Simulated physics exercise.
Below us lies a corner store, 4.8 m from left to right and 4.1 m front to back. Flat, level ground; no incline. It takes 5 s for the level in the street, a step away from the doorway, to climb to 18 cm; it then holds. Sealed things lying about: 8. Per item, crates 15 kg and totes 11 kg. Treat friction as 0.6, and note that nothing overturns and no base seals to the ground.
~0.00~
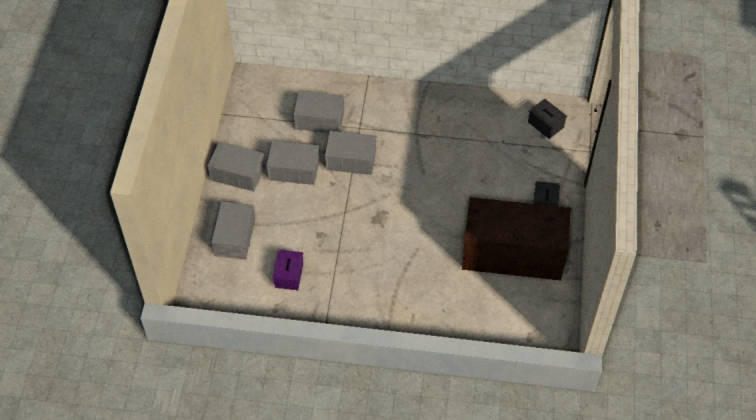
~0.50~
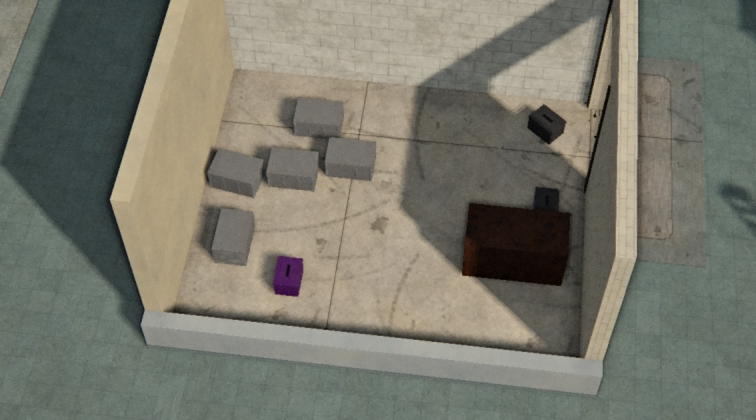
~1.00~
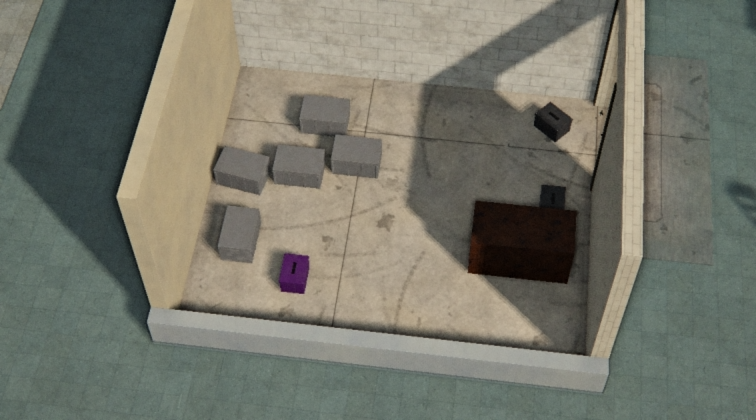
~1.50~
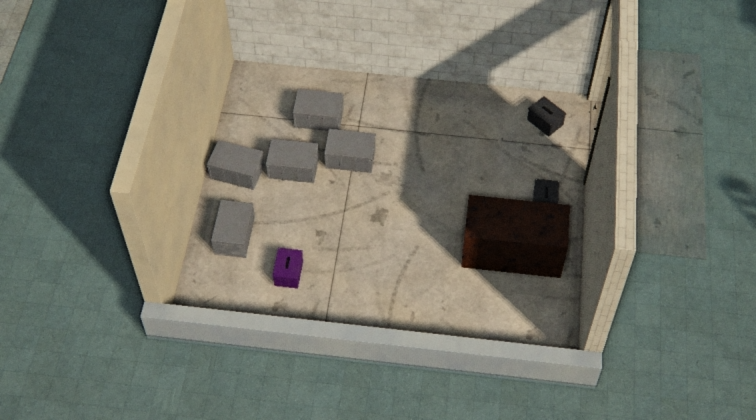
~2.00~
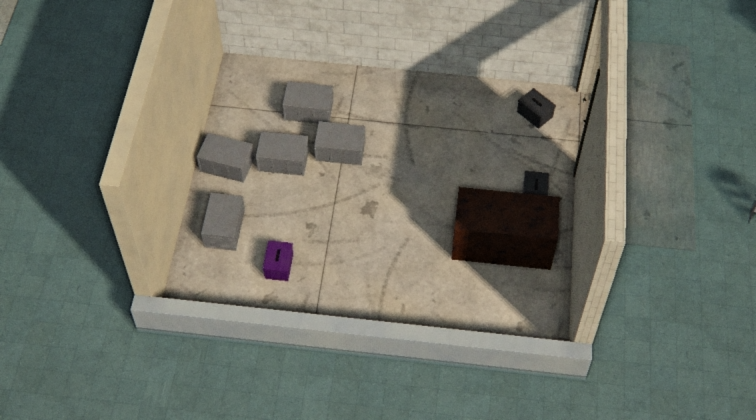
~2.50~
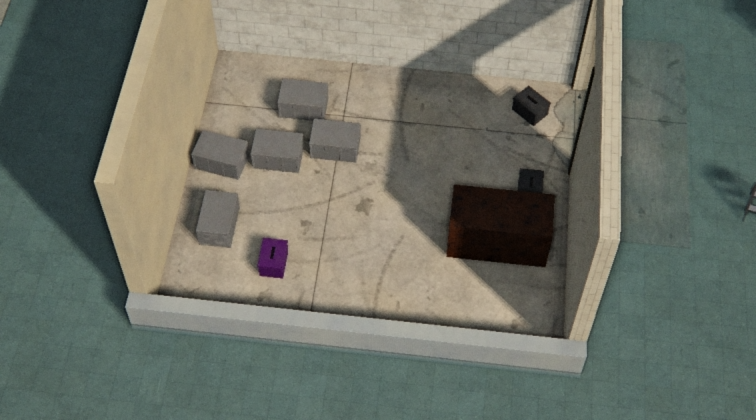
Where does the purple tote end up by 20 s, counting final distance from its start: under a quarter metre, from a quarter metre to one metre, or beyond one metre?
Beyond one metre.
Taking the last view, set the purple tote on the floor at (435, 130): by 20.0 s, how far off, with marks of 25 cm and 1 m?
Outcome - it ends up well away.
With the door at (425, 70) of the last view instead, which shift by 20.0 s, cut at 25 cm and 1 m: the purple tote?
You'd see the purple tote wander off a long way.
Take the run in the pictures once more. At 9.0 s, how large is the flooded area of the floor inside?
Some 15 m2 of it.
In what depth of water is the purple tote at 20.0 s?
Somewhere close to 15 cm.
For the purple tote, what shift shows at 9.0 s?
Displacement near 0 cm.
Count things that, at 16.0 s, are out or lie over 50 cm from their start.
By my reckoning, 7.
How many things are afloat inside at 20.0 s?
Just then, the number is 7.
After 4.0 s the purple tote is near (273, 253), 0.0 m from its start, aground; 0 afloat.
After 9.0 s the purple tote is near (273, 253), 0.0 m from its start, aground; 0 afloat.
After 16.0 s the purple tote is near (406, 267), 1.6 m from its start, afloat; 7 afloat.
After 20.0 s the purple tote is near (524, 312), 3.0 m from its start, afloat; 7 afloat.
